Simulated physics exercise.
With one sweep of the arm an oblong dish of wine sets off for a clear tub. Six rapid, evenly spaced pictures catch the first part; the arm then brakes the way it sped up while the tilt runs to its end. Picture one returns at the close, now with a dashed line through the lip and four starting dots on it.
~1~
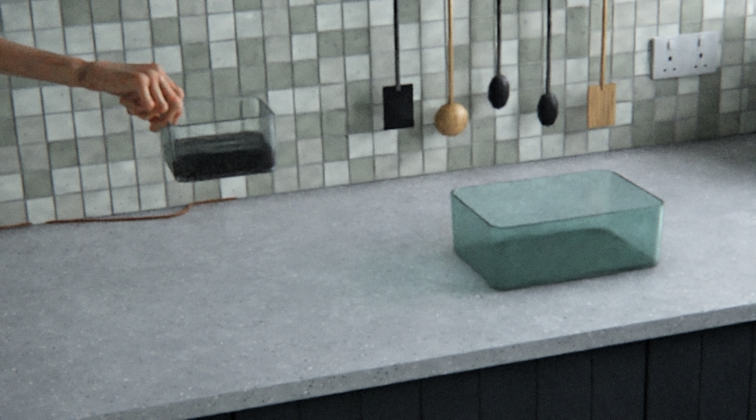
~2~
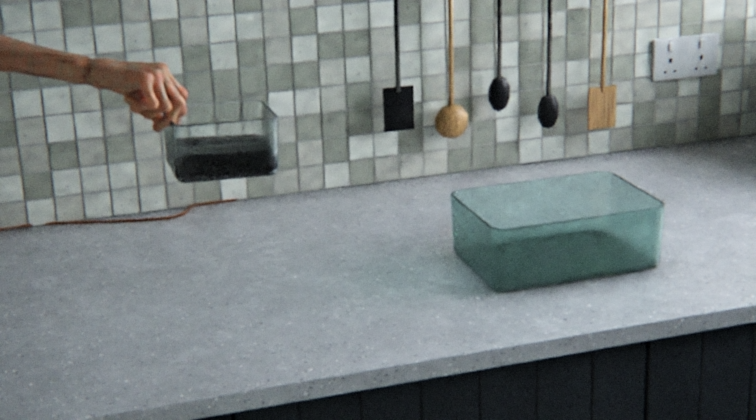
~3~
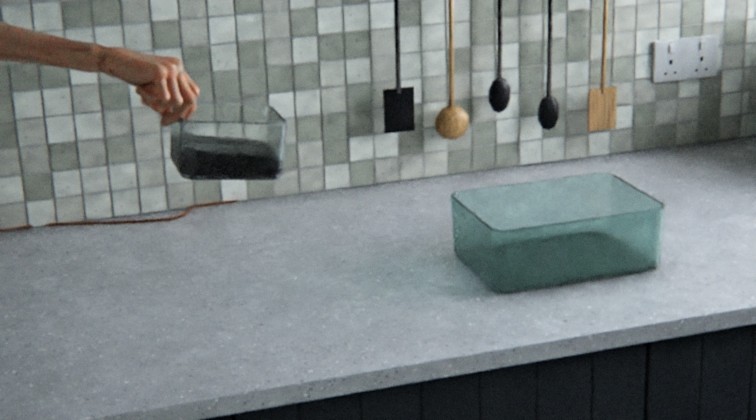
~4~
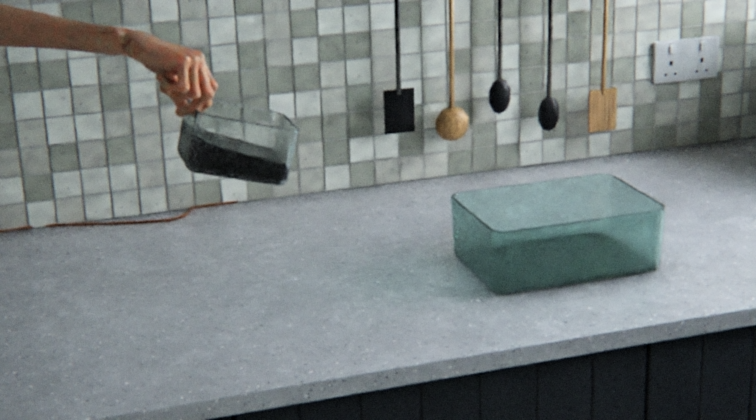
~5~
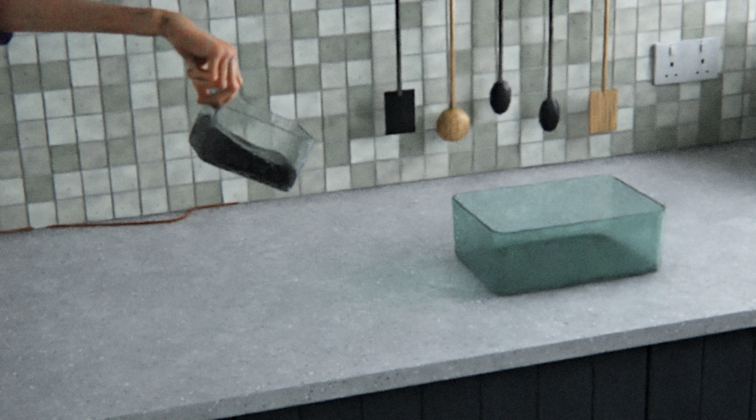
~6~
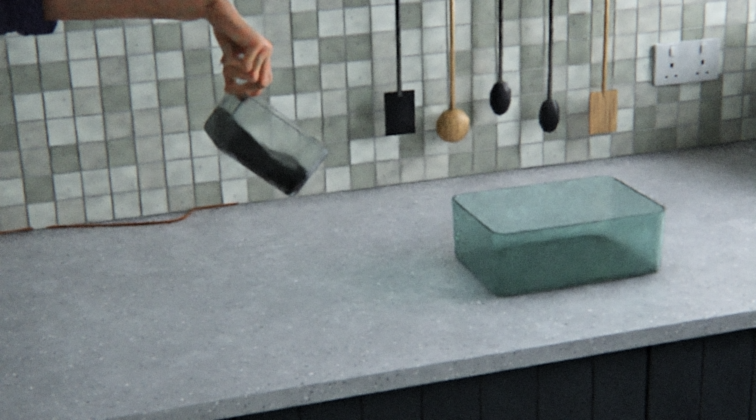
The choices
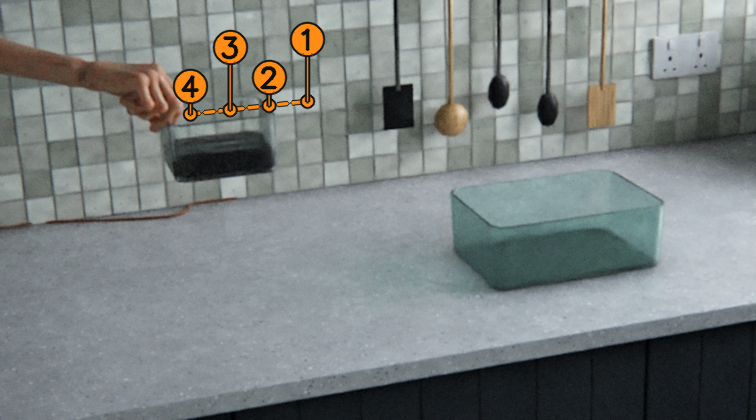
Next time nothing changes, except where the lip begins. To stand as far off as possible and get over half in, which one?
1.
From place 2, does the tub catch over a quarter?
No, it does not.
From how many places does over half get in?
One of the four.
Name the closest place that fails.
2 it is.
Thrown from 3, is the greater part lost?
Yes, it does.
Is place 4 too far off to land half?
Yes, that goes wrong.
On the marked copy, 1 at (307, 101); 2 at (269, 105); 3 at (230, 109); 4 at (190, 114).
With 1, about 79 % lands in the tub, 10 % falls short and 10 % goes beside or beyond.
With 2, about 21 % lands in the tub, 73 % falls short and 6 % goes beside or beyond.
With 3, about 0 % lands in the tub, 95 % falls short and 5 % goes beside or beyond.
With 4, about 0 % lands in the tub, 100 % falls short.
